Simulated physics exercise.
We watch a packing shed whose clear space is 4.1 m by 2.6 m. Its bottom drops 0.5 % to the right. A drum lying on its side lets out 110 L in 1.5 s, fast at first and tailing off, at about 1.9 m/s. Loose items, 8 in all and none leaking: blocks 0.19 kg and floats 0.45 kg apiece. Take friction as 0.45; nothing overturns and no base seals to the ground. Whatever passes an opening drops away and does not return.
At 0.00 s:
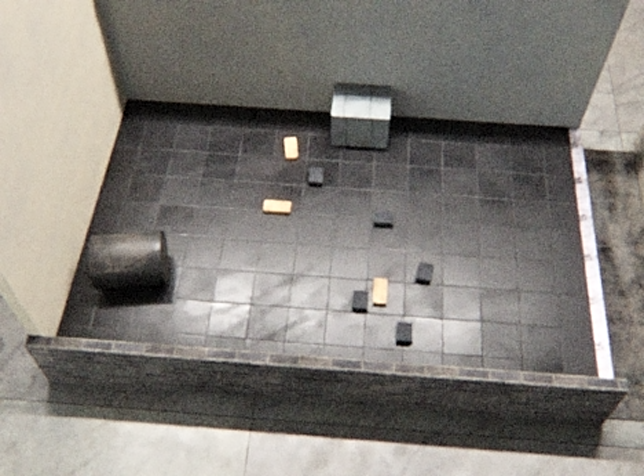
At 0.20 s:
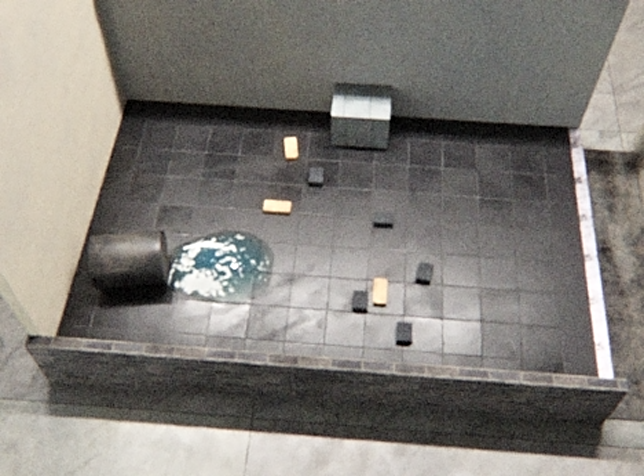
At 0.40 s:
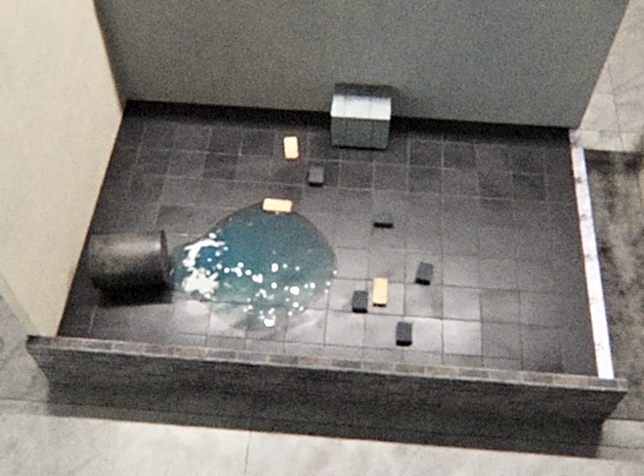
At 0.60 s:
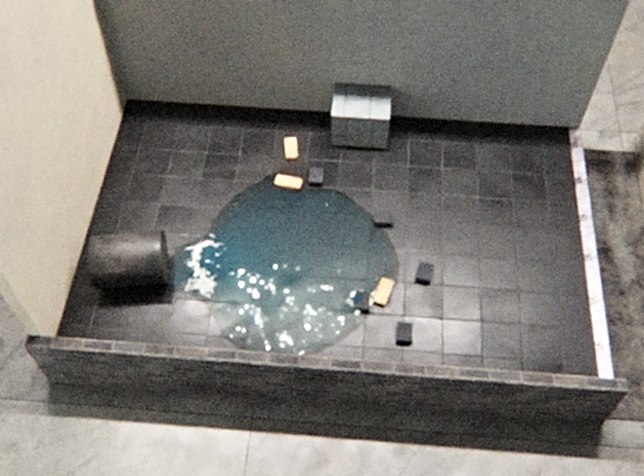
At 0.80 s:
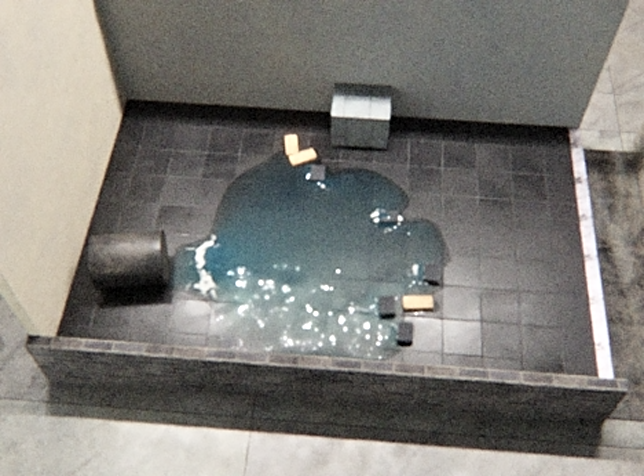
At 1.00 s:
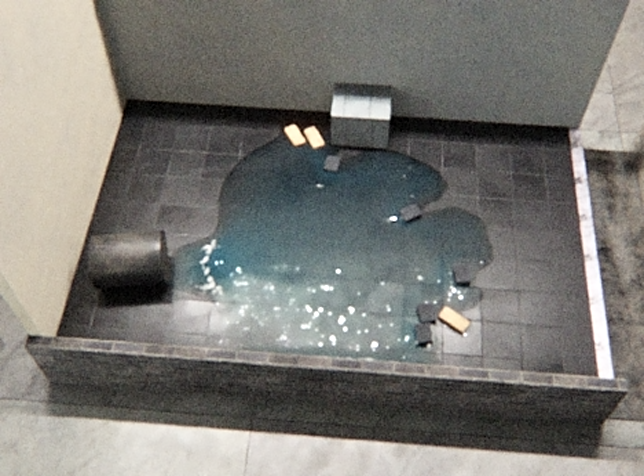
A dark drum lying on its side let out water that spread rightward across a tiled floor, pushing two orange blocks toward the back and another to the right, then shifting the dark ones too.
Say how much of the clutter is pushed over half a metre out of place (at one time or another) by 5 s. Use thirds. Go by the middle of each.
It is two thirds or above.
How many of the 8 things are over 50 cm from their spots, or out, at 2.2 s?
I count 7.
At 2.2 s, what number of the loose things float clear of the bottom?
At that moment 2.
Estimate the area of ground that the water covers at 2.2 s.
Some 6.0 m2.
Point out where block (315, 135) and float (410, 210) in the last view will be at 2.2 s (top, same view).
Near (299, 110) and (549, 183).
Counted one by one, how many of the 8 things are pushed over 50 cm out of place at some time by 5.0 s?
That makes 7.
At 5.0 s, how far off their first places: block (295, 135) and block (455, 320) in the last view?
In that order: 20 cm, washed out.
After 1.4 s 7 of 8 are over 50 cm from their spots; 2 afloat.
After 2.2 s 7 of 8 are over 50 cm from their spots; 2 afloat.
After 3.5 s 7 of 8 are over 50 cm from their spots; 0 afloat.
After 5.0 s 7 of 8 are over 50 cm from their spots, and 7 have been at some point; 0 afloat.
